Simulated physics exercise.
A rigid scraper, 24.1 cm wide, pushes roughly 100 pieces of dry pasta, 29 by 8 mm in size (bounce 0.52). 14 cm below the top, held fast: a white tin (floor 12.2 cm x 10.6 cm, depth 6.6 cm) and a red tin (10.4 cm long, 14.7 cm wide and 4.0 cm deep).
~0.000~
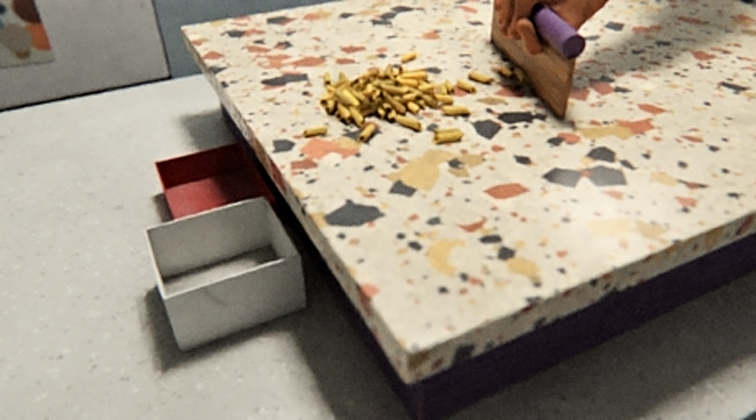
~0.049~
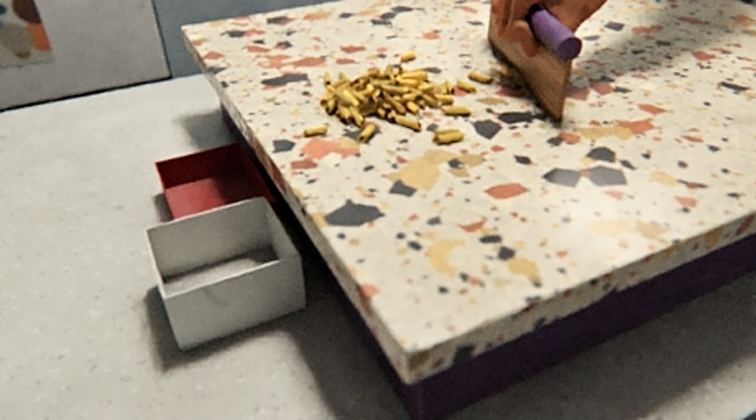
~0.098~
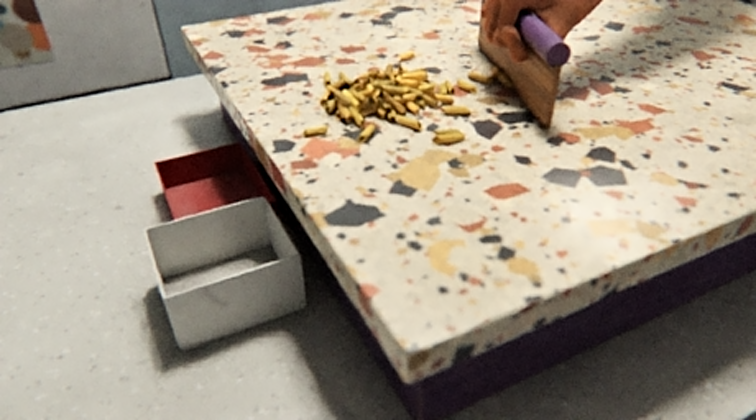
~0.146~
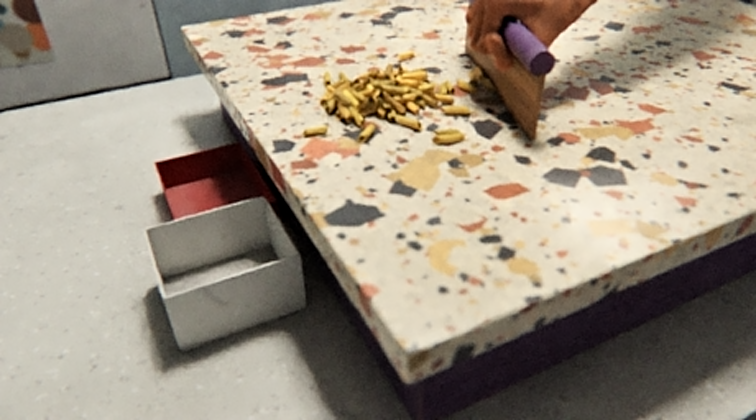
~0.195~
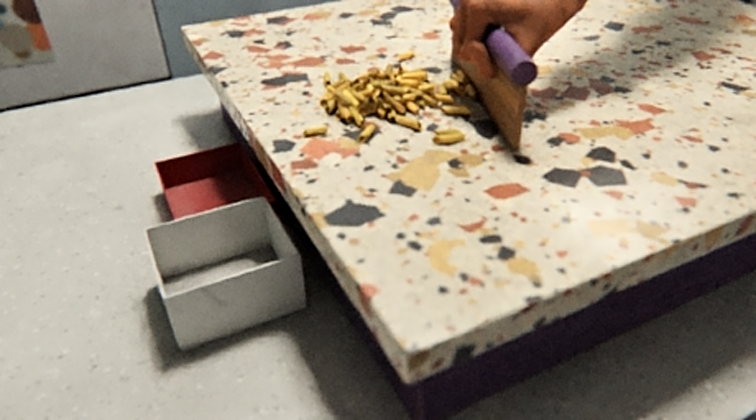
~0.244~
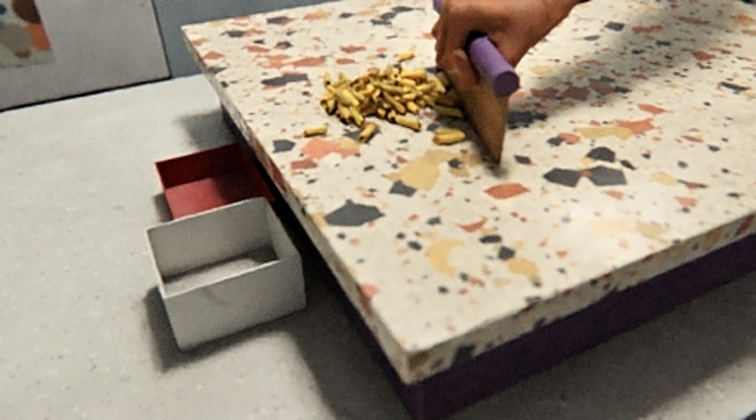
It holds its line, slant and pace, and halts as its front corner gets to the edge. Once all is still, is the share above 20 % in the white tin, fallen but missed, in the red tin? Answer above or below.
White tin: Below, missed: Below, red tin: Below.
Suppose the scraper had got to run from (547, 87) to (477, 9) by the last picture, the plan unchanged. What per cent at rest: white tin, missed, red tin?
White tin 5, missed 5, red tin 0.
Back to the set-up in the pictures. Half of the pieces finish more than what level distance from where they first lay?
About 10 cm.
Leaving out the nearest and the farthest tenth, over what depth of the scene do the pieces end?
Some 14 cm.
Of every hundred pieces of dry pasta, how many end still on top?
About 75 per cent.
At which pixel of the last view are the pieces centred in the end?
Near (291, 114).
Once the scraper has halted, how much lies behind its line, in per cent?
Some 15 per cent.
Then, at 0.44 s, scraper 23 cm from its start, spill 15 cm wide; still on top 100 %.
After 0.64 s, scraper 30 cm from its start, spill 17 cm wide; still on top 100 %.
Then, at 0.81 s, scraper 30 cm from its start, spill 18 cm wide; white tin 15 %, red tin 5 %, off the edge, not caught 5 %, still on top 80 %.
In the end, at 1.8 s, white tin 15 %, red tin 5 %, fallen but missed 5 %, still on top 75 %.
